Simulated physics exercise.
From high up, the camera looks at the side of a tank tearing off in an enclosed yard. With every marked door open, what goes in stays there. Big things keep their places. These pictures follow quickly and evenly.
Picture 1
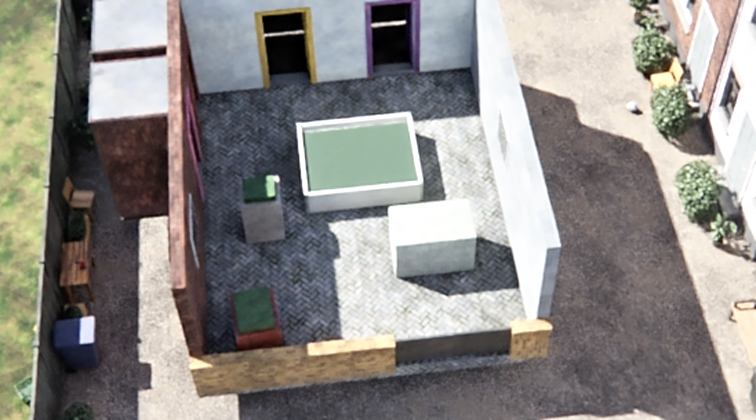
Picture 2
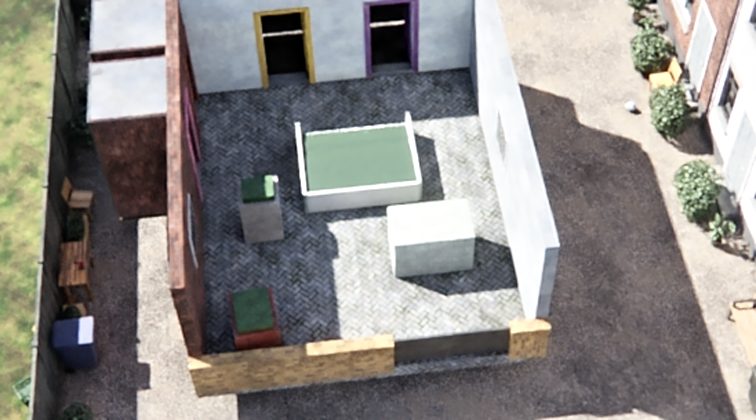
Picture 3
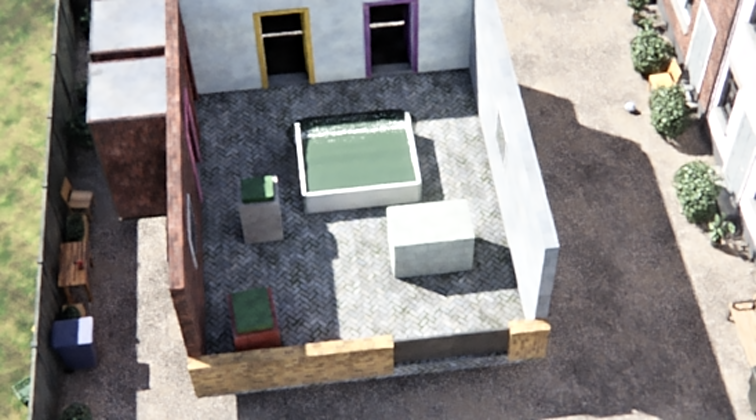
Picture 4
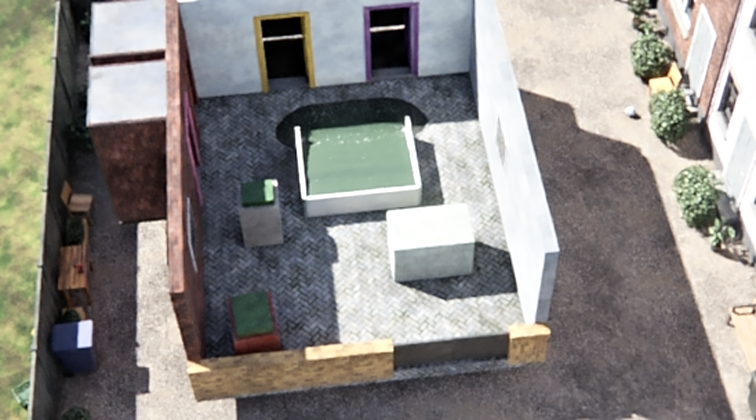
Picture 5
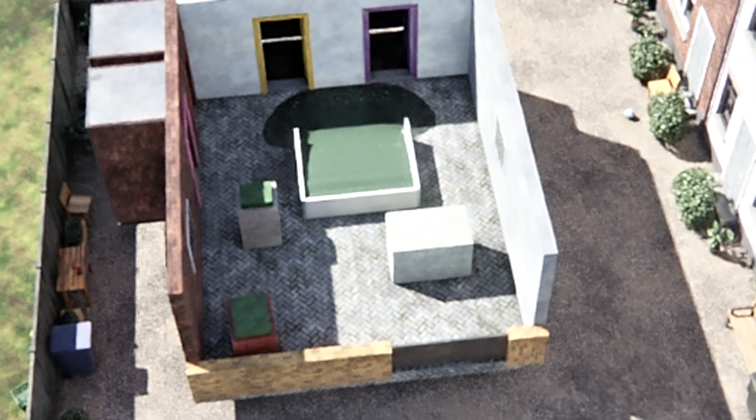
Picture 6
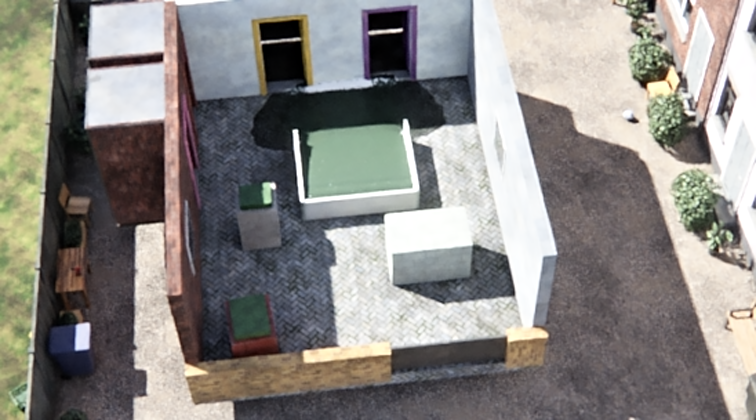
The far side of a white-walled tank of green liquid tore away in an enclosed yard, and the liquid poured out behind it, spreading a dark pool across the paving toward the yellow and purple doorways.
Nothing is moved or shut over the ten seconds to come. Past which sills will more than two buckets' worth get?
At the end, the red door will most likely go past the limit; the purple door will most likely go past the limit; the pink door will most likely keep inside the limit; the yellow door will most likely go past the limit.
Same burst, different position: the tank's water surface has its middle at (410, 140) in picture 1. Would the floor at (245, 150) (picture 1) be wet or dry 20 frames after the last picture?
Submerged.
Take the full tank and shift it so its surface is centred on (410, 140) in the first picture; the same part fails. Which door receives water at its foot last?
That is the one in pink.
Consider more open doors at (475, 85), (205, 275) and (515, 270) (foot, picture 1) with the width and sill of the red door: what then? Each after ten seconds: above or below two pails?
Crosses the line; stays below the line; stays below the line.
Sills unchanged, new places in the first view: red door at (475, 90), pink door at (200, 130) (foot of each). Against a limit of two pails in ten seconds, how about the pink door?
Result - pink door exceeds the limit.
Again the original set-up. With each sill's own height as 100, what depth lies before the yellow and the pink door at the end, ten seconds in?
I'd put it at close to 50 and 40 per cent.
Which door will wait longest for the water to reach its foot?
Answer - the one in pink.
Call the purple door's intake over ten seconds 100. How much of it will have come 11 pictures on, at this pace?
Near 65 in a hundred.
A moment on, water covers 20 % of the floor; the red door not reached, the purple door over two buckets in, the pink door not reached, the yellow door over two buckets in.
Next, water covers 20 % of the floor; the red door wet at the sill, nothing in, the purple door far over two buckets in, the pink door not reached, the yellow door over two buckets in.
Then, water covers 40 % of the floor; the red door over two buckets in, the purple door far over two buckets in, the pink door wet at the sill, nothing in, the yellow door far over two buckets in.
Later, water covers 65 % of the floor; the red door far over two buckets in, the purple door far over two buckets in, the pink door wet at the sill, nothing in, the yellow door far over two buckets in.
In the end, water covers 90 % of the floor; the red door far over two buckets in, the purple door far over two buckets in, the pink door wet at the sill, nothing in, the yellow door far over two buckets in.
